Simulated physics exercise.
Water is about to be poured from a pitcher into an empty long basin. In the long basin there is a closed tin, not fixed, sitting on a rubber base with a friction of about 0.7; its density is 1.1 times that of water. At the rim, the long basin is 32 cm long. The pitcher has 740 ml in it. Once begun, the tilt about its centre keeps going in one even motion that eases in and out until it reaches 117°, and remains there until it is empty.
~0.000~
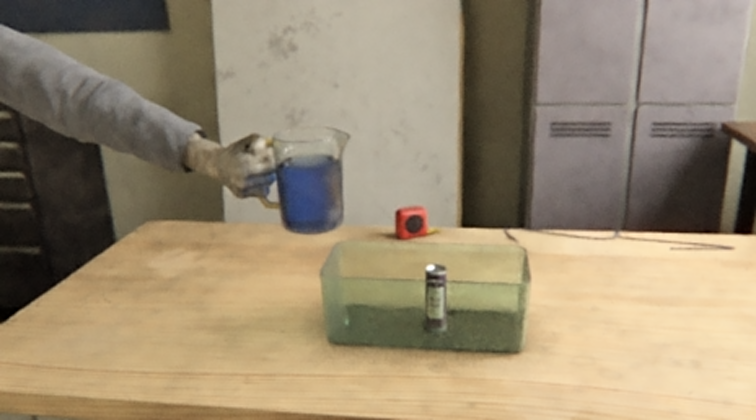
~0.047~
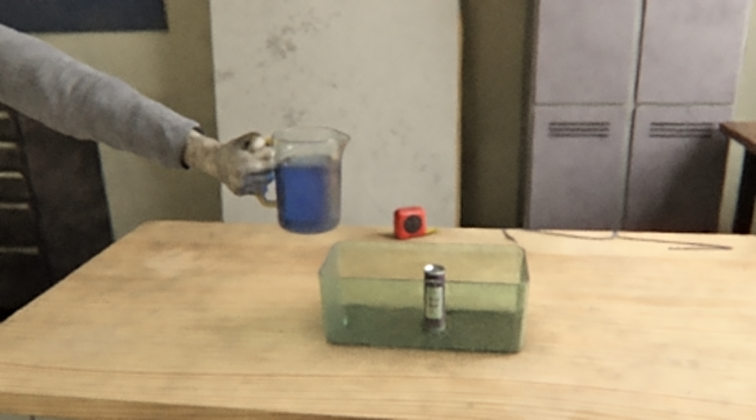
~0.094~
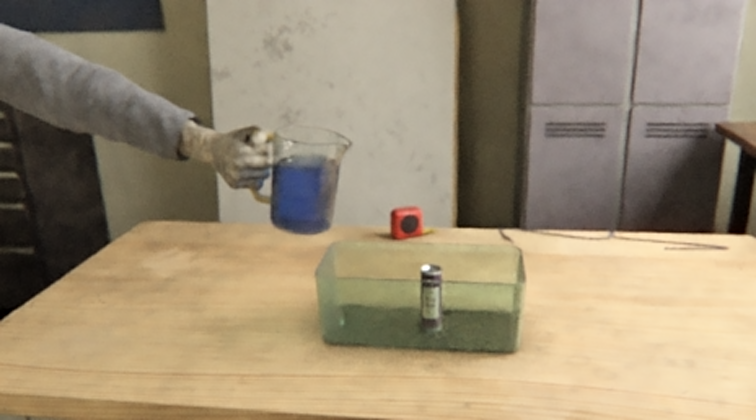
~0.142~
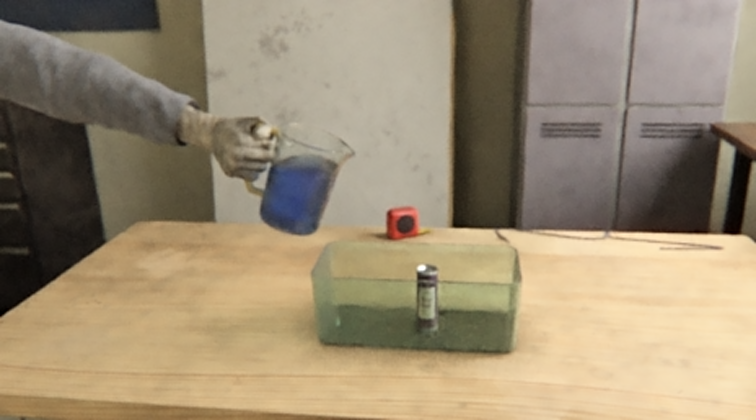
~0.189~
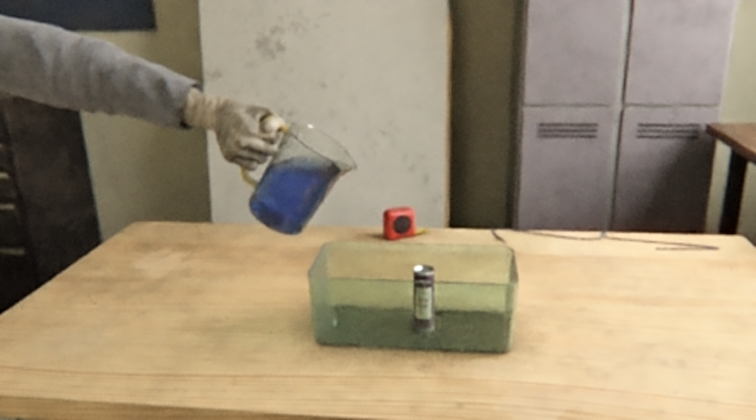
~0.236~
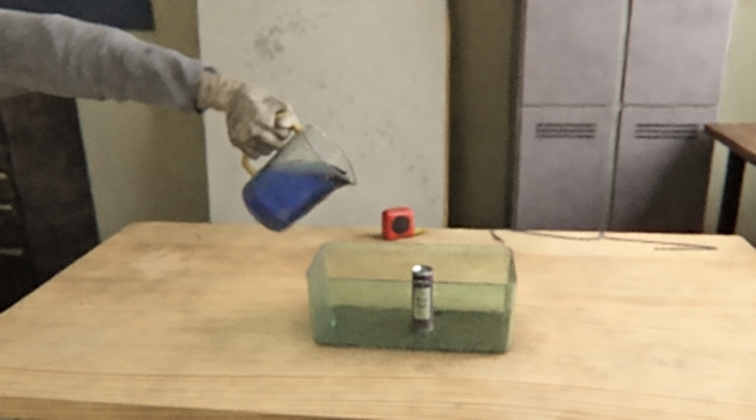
A gloved hand holding a clear pitcher of blue liquid above a long glass basin, in which a small closed tin stands, tilts the pitcher steadily to the right, slowly at first and then more steeply.
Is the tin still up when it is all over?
It ends up erect.
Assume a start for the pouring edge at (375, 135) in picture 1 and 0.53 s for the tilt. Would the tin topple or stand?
It tumbles.
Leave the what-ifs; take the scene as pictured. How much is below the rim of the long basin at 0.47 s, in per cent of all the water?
24 %, give or take.
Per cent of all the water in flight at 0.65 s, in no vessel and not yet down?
Airborne share: Near 12 %.
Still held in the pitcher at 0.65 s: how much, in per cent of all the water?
I'd say some 10 per cent remains.
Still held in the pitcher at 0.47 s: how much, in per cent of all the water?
I reckon about 56 in a hundred is still held.
By 0.47 s the tilt is 114° and 55 per cent is still to pour; the tin stands where it began.
By 0.65 s the tilt is 117° and 10 per cent is still to pour; the tin stands where it began.
By 0.83 s the tilt is 117° and 0 per cent is still to pour; the tin stands where it began.
By 1.03 s the tilt is 117° and 0 per cent is still to pour; the tin stands where it began.
At rest the tin stands where it began.
